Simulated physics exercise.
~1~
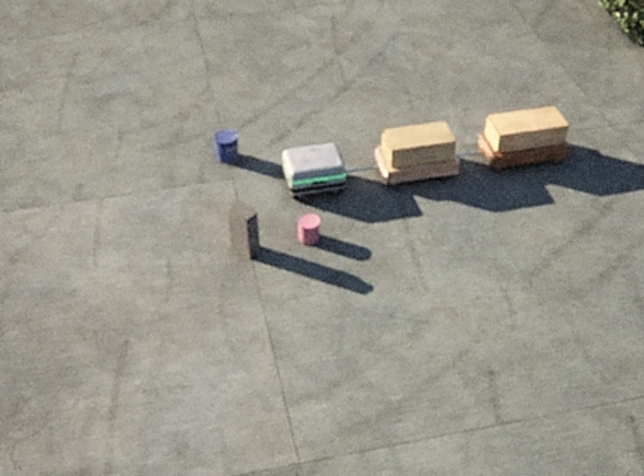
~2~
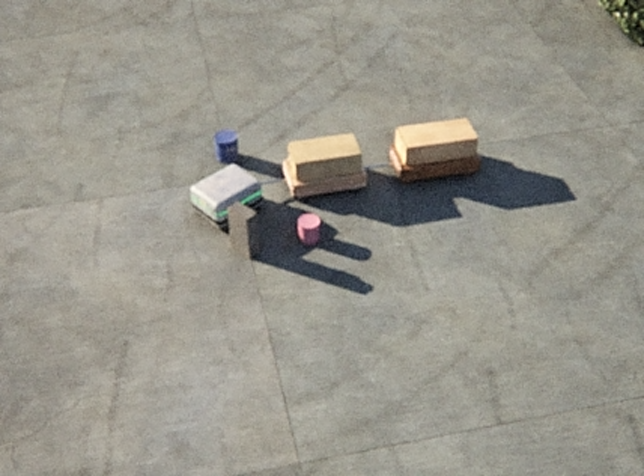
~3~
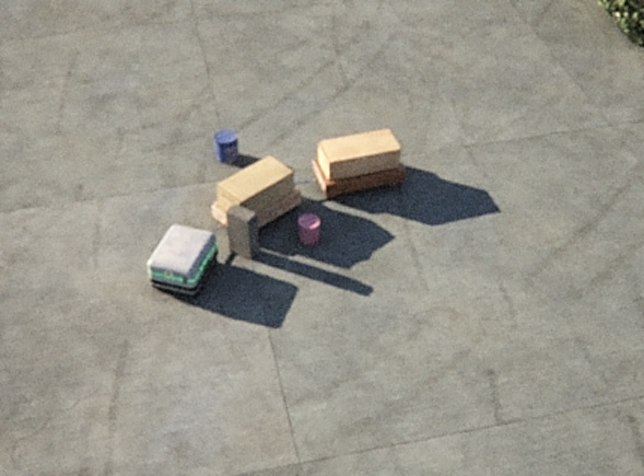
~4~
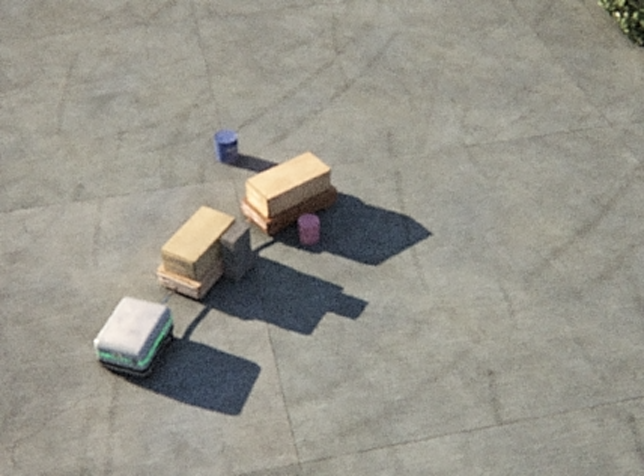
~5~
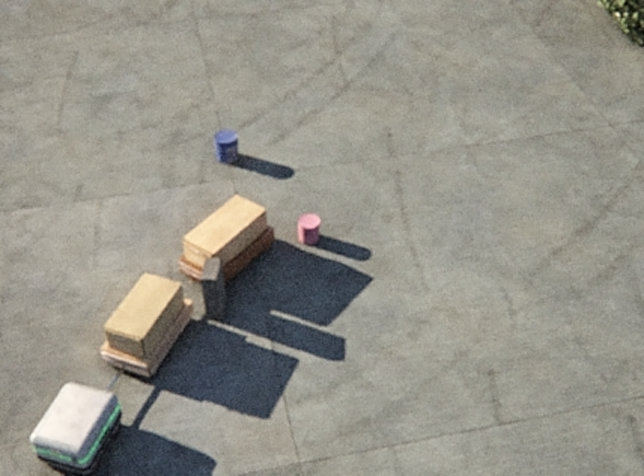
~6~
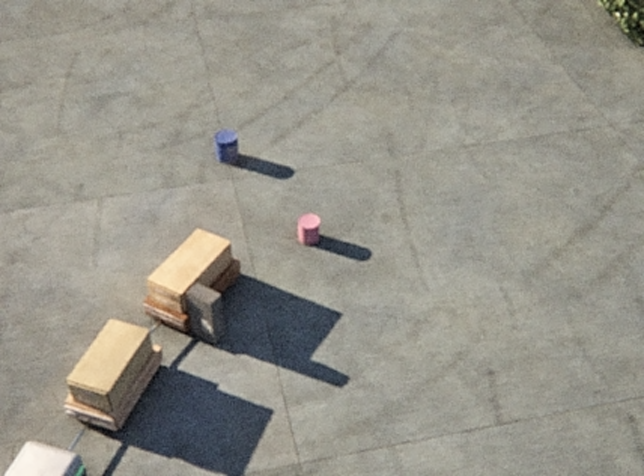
The footage shows a small tug pulling two box-laden carts leftward across a paved floor, then turning down toward the lower left past two pails. The carts shift an upright grey box down and left, and it remains standing beside the rear cart while both pails stay put.
